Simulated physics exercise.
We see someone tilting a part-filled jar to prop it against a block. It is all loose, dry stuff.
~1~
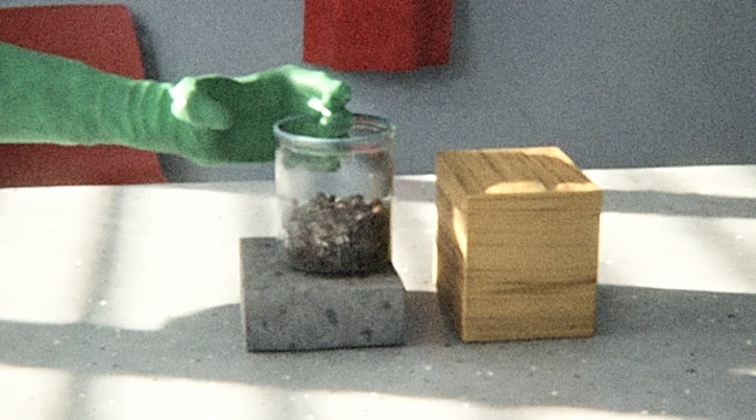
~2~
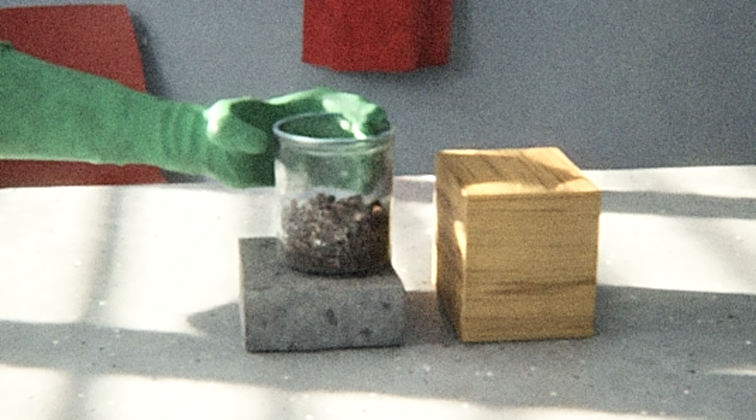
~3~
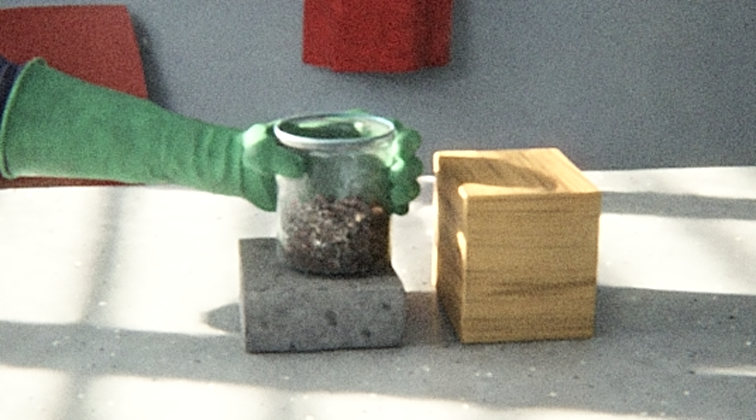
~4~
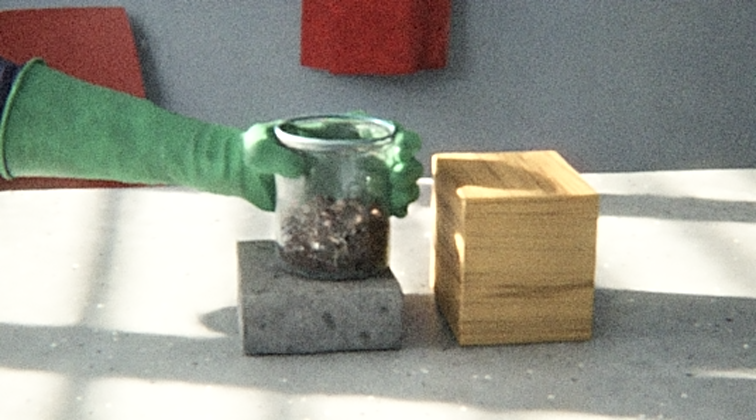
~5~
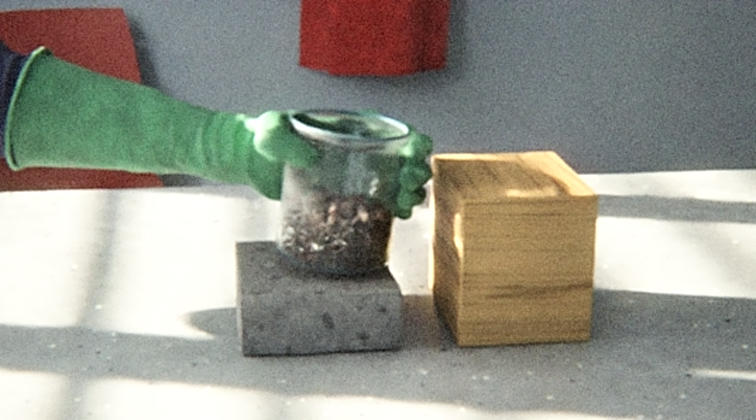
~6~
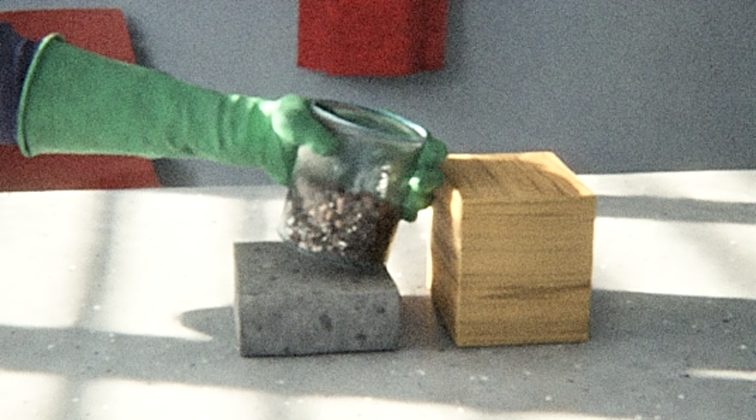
A clear glass jar part-filled with dark, dry berry-like pieces stands on a speckled grey block, seen from the front and slightly above on a pale sunlit tabletop before a blue-grey wall. A wooden block sits to its right, with red shapes behind. A green-gloved hand reaches from the left, wraps around the jar and tilts it rightward, lifting its left side, while the view stays nearly still.
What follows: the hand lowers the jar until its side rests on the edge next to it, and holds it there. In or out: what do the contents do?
In the end the load stays inside.
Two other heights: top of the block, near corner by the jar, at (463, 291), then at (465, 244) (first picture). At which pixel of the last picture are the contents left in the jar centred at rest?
One: (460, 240). Two: (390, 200).
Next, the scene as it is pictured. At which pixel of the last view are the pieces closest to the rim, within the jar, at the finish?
At about (378, 197).
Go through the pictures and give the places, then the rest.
Jar at (335, 192), a third full of allspice berries; block at (513, 241), reaching most of the way up the jar, in the first frame.
Jar at (335, 192), upright; rim at (392, 126); top of the contents at (341, 208), in the second frame.
Jar at (335, 193), upright; rim at (392, 127); block at (512, 242), in the third frame.
Jar at (334, 194), upright; rim at (393, 129); top of the contents at (336, 217), in the fourth frame.
Jar at (341, 189), leaning 7°; rim at (406, 130); block at (509, 245), in the fifth frame.
Jar at (351, 183), leaning 16°; rim at (424, 134); block at (507, 245), reaching most of the way up the jar, in the sixth frame.
Then, 0.12 s past the last view, the jar leans 23°; everything is still inside.
Then, 0.28 s past the last view, the jar leans 31°; everything is still inside.
Then, 0.45 s past the last view, the jar rests on the block at 32°; everything is still inside.
Finally, the jar rests on the block at 32°; everything is still inside.
